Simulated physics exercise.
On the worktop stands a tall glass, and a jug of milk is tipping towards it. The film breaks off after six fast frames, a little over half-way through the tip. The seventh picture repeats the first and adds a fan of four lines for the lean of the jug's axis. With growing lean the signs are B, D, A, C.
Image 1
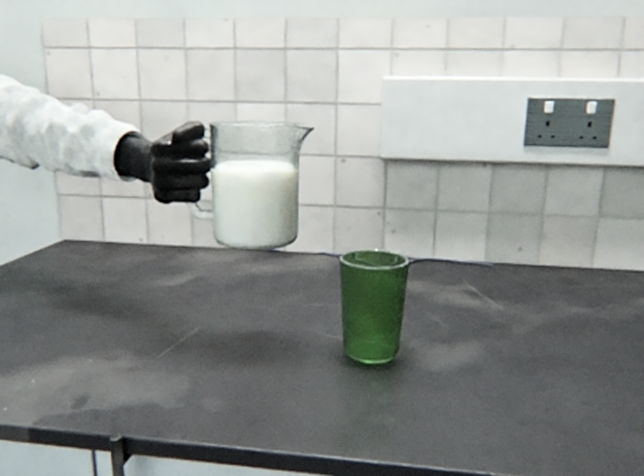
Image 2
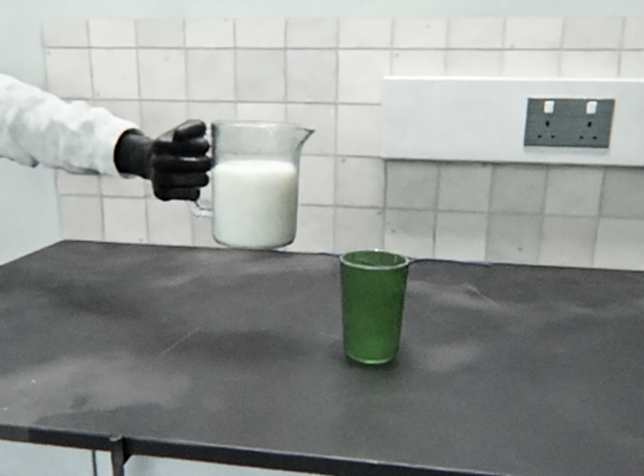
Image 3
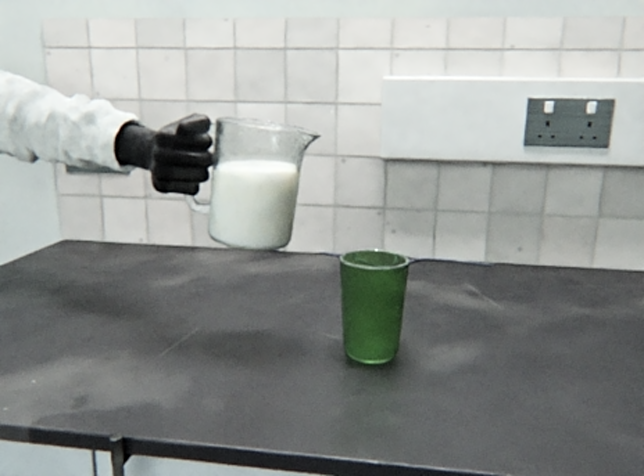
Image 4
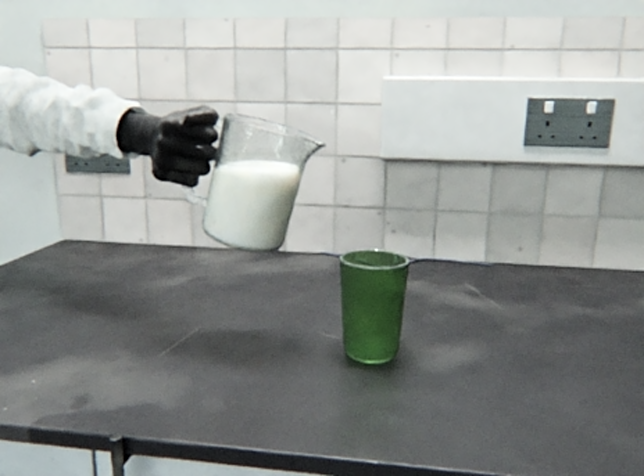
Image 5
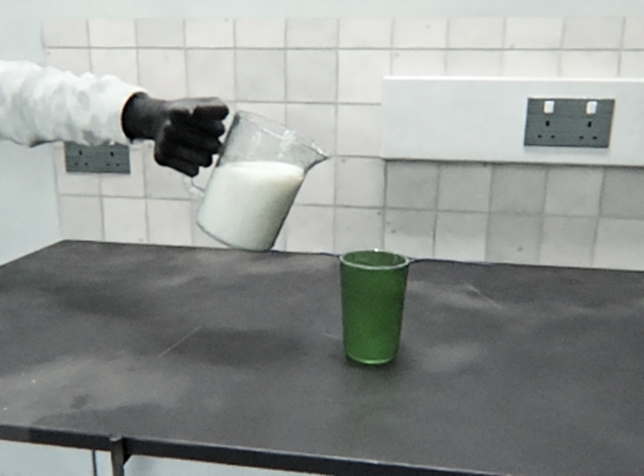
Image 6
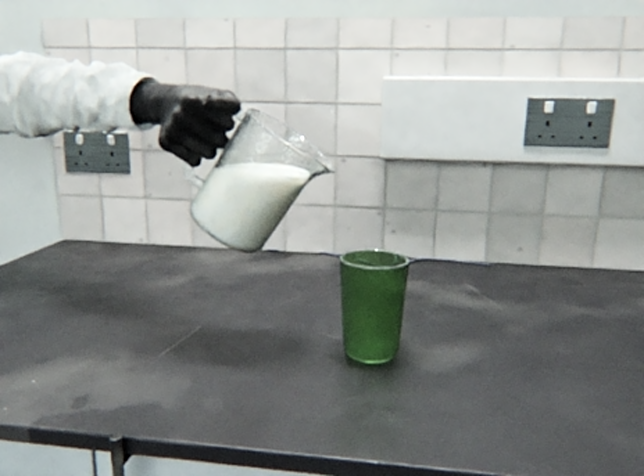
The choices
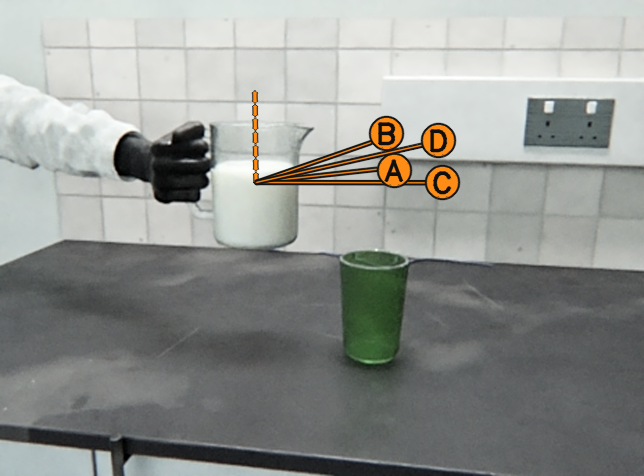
A laboratory or workshop room with pale tiled walls and a dark worktop is seen from slightly above by a still camera. A tall green glass stands near the middle of the worktop, with grey sockets on the wall, while a black-gloved hand in a white sleeve holds a clear jug of milk at left. The hand holds the jug upright, then steadily tilts it rightward, the milk shifting towards its lip.
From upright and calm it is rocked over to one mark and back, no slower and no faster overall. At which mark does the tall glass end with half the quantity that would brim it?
Take B.
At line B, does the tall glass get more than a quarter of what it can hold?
Yes.
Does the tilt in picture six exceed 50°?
No, it does not.
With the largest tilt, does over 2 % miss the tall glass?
Yes.
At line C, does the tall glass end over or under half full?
Over half.
On the marked copy, A at (376, 169); B at (371, 142); C at (425, 182); D at (422, 145).
Choosing A, the tall glass ends with about 76 % of what it can hold; 7 % of the milk is spilt.
Choosing B, the tall glass ends with about 51 % of what it can hold.
Choosing C, the tall glass ends with about 71 % of what it can hold; 21 % of the milk is spilt.
Choosing D, the tall glass ends with about 68 % of what it can hold.
